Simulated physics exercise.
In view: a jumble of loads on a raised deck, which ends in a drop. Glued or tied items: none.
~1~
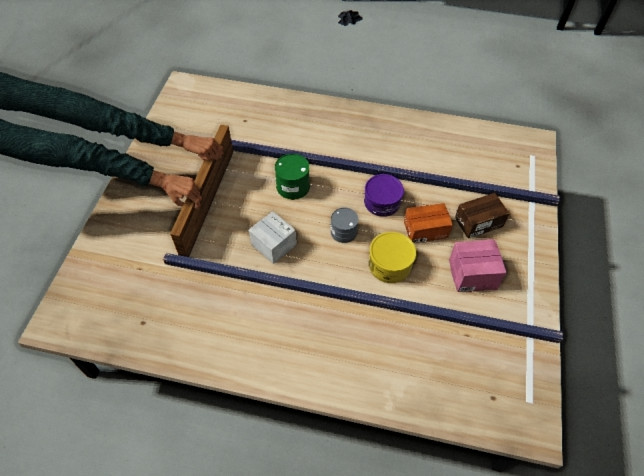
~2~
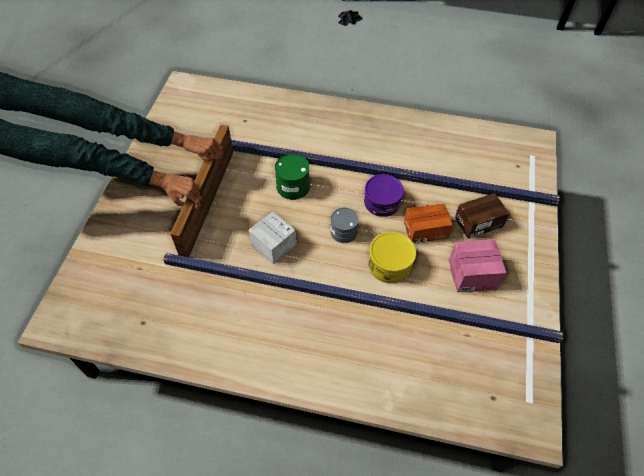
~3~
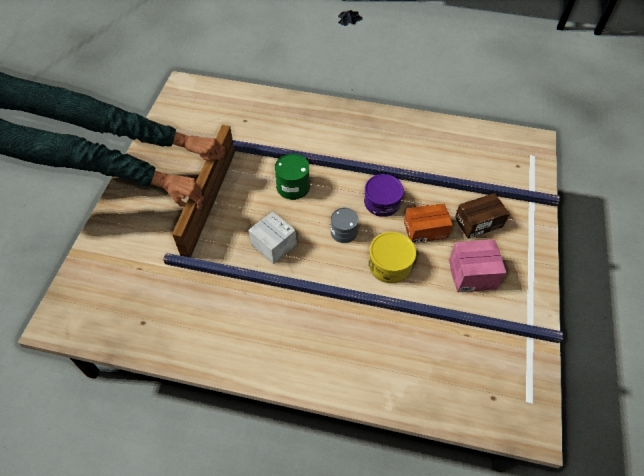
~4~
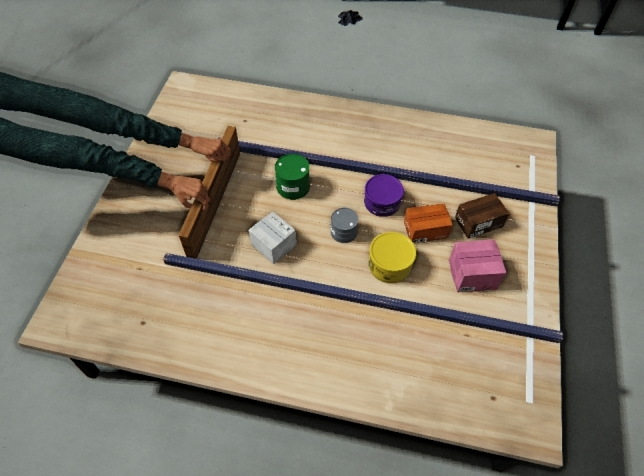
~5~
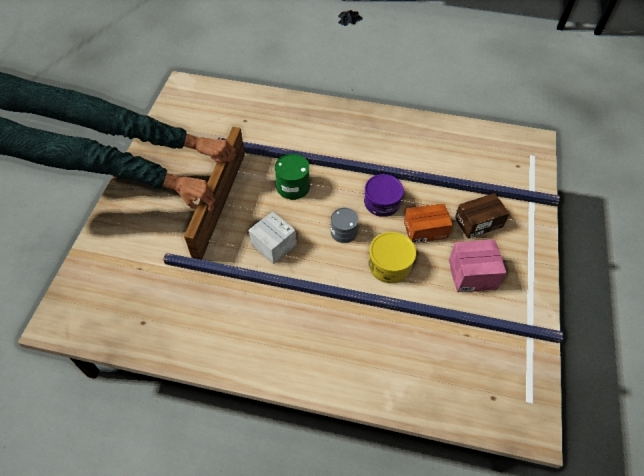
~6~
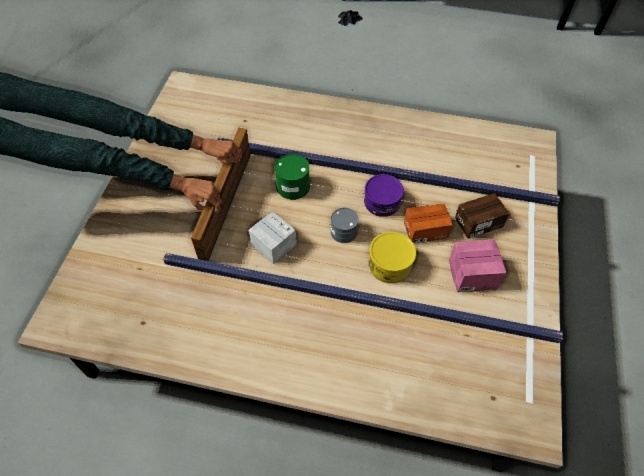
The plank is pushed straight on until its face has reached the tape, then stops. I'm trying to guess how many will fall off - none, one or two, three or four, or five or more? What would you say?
I'd say five or more.
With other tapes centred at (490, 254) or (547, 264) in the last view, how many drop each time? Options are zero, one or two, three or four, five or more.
First place: Just one or two; second place: Five or more.
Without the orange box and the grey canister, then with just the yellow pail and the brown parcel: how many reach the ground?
4 in the first try, 3 in the second.
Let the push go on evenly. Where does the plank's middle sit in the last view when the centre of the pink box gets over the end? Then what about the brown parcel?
I'd put it close to (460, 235), and close to (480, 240) for the other one.
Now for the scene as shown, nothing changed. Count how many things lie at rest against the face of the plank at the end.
It's 3.
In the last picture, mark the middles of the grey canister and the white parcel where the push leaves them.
The first near (549, 263), the second near (552, 290).
Soon after, none off yet; brown parcel at rest near (481, 216); pink box at rest near (476, 266); orange box at rest near (428, 224).
By the end, the number that fall off is five or more; fallen, purple pail, yellow pail, orange box, pink box and brown parcel.
